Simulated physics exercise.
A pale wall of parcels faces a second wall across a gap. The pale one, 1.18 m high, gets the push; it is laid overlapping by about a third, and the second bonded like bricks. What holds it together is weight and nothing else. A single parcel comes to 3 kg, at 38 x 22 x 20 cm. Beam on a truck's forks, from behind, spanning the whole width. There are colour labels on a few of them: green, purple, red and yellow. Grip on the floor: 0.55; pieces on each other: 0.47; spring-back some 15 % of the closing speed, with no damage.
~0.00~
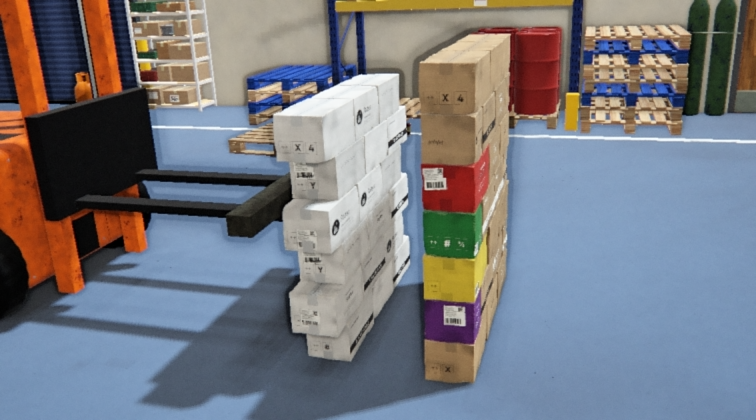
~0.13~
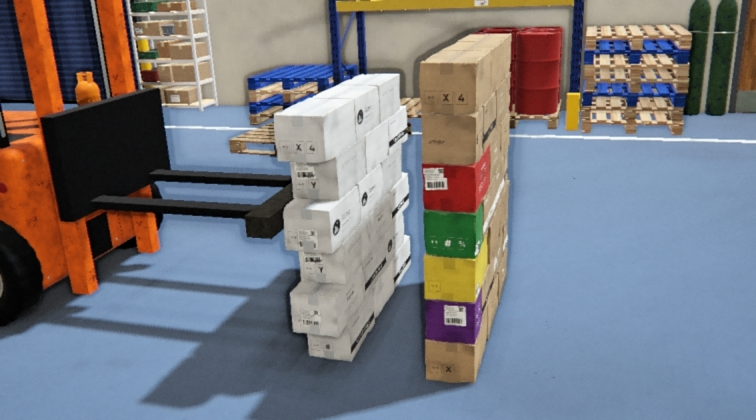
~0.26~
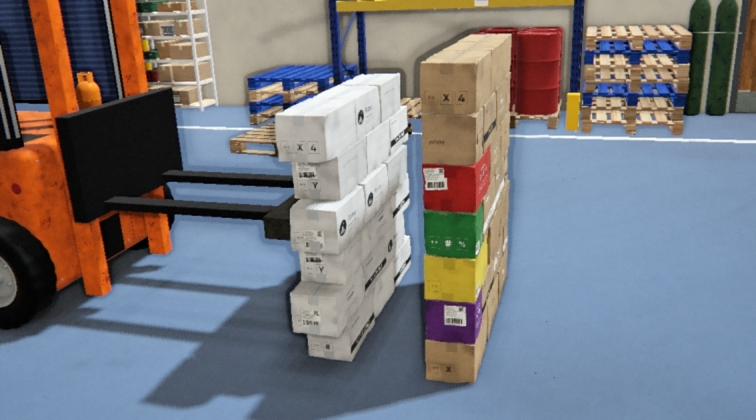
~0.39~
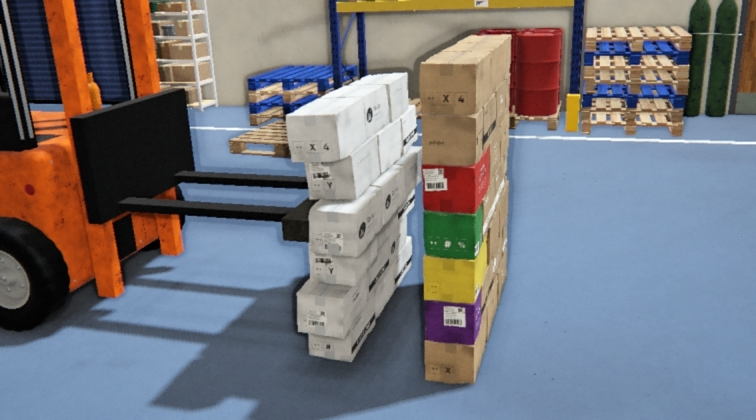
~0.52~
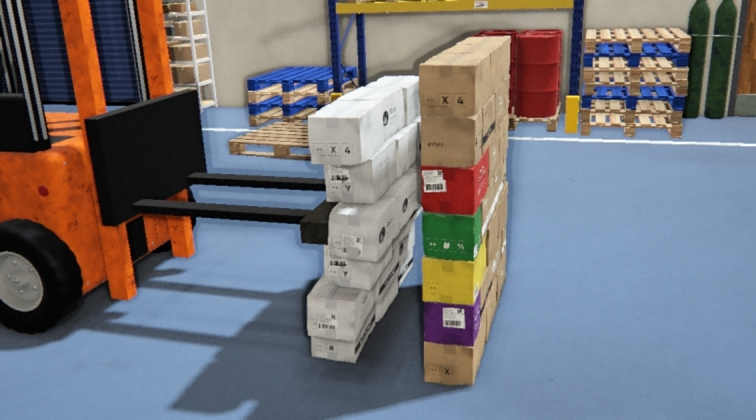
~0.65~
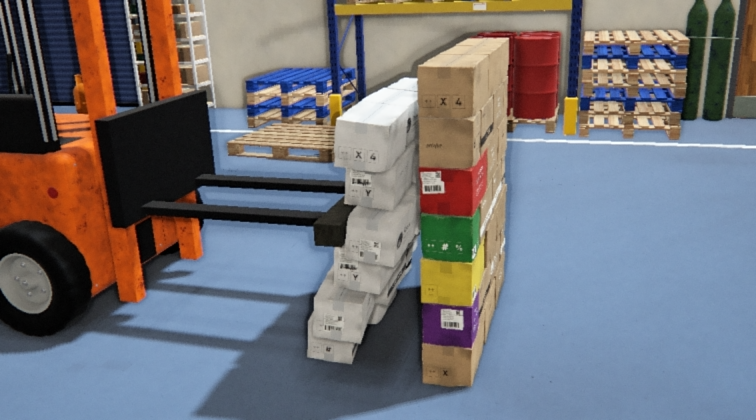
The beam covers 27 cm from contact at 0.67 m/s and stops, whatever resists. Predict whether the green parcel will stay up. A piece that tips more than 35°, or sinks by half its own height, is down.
It won't.
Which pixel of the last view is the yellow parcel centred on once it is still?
It comes to rest around (622, 365) in the last view.
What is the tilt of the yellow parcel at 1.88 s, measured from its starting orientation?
Rotation: Approx. 15°.
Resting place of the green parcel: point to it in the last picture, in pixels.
Roughly at (693, 389).
After 1.88 s, 6 of the pale wall down; none of the 24 parcels of the second wall down, 20 disturbed; green parcel 16° from how it stood; red parcel 16° from how it stood.
After 2.36 s, 9 of the pale wall down; 20 of the 24 parcels of the second wall down; green parcel 61° from how it stood, 30 cm lower; yellow parcel 62° from how it stood, 19 cm lower.
In the end (4.1 s), 9 of the pale wall down; 20 of the 24 parcels of the second wall down; green parcel on its side; yellow parcel on its side; red parcel on its side. From the last view, middles, green parcel near (693, 389), yellow parcel near (622, 365).
